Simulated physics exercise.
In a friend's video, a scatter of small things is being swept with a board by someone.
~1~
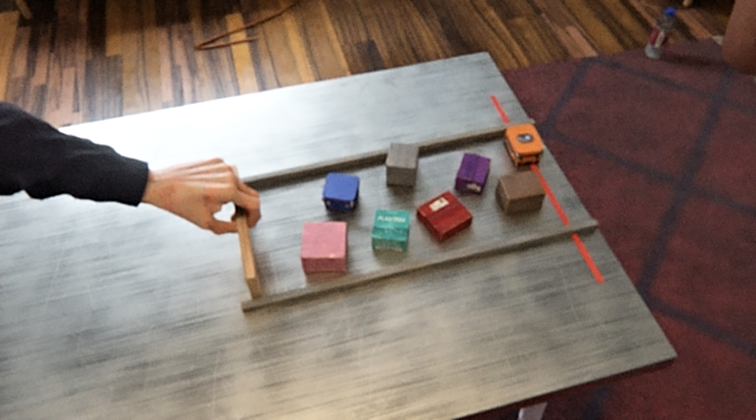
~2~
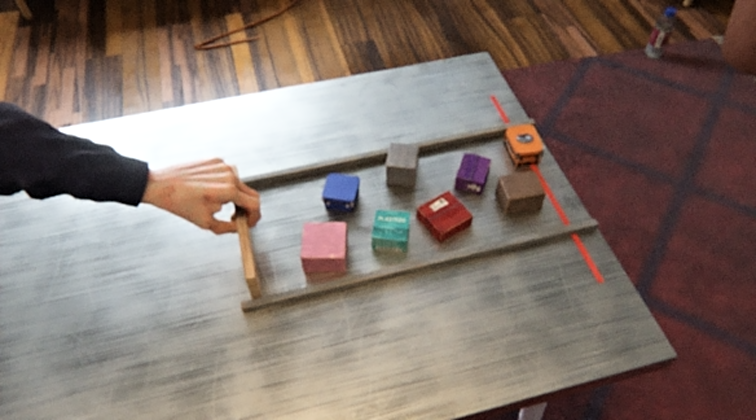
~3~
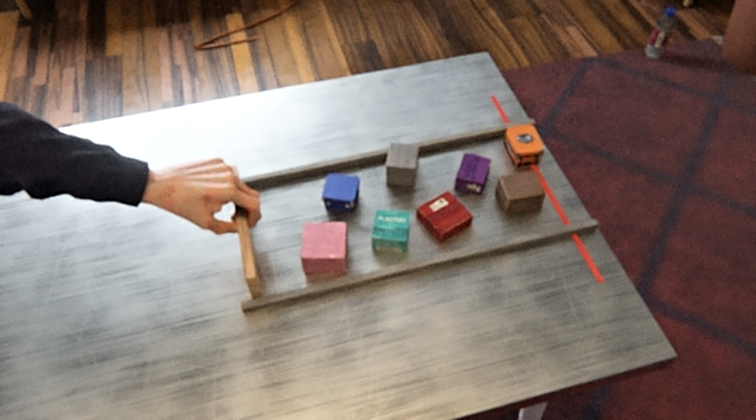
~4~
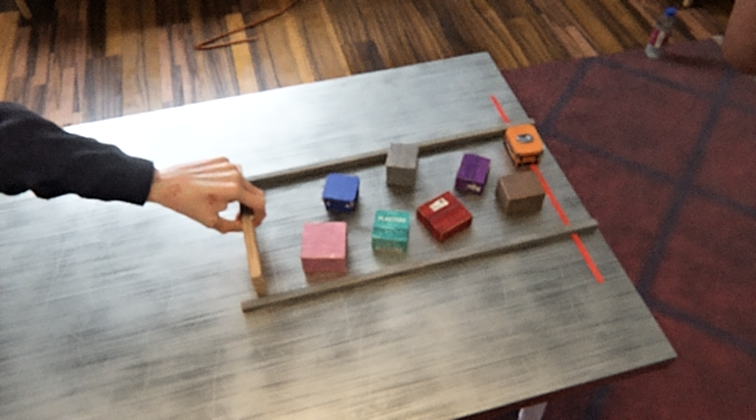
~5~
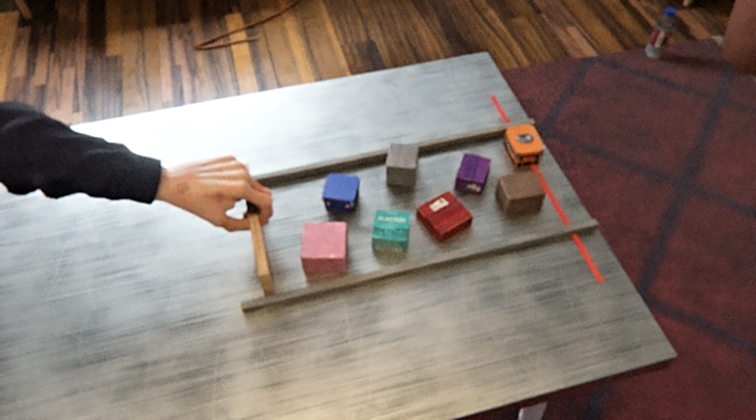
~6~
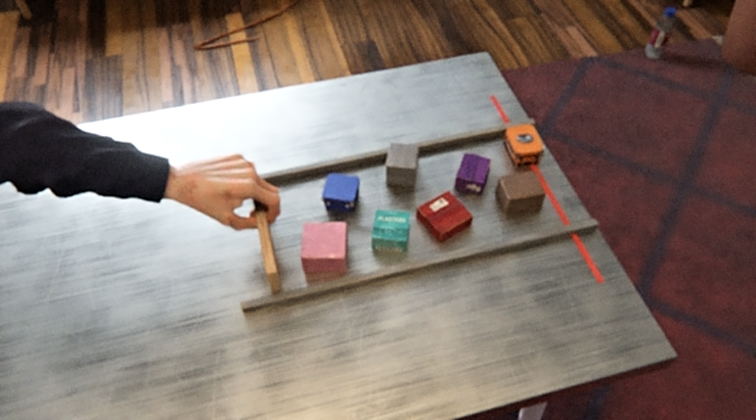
A hand slides a wooden board slightly right between two rails toward scattered, unmoving colored blocks.
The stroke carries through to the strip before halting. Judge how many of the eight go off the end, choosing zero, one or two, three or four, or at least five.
Drops: Above four.
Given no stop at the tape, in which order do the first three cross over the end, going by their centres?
Ranked earliest first, the brown block comes before the red box, which comes before the orange case.
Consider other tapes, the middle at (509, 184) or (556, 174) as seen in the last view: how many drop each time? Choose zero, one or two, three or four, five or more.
The falls would be 3 or 4; five or over.
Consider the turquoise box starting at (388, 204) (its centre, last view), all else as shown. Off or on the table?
Well, from there it does not stay.
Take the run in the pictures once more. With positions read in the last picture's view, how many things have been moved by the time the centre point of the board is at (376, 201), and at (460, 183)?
5, then 7.
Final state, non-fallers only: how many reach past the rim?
Answer: 2.
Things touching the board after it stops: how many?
That makes 2.
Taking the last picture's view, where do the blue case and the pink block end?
They come to rest around (542, 146) and (574, 187).
Early on, none off yet; orange case at rest near (523, 146); brown block at rest near (521, 192); purple box at rest near (473, 173).
Finally, the number that fall off is five or more; lost, turquoise box, grey block, red box, purple box, brown block and orange case.
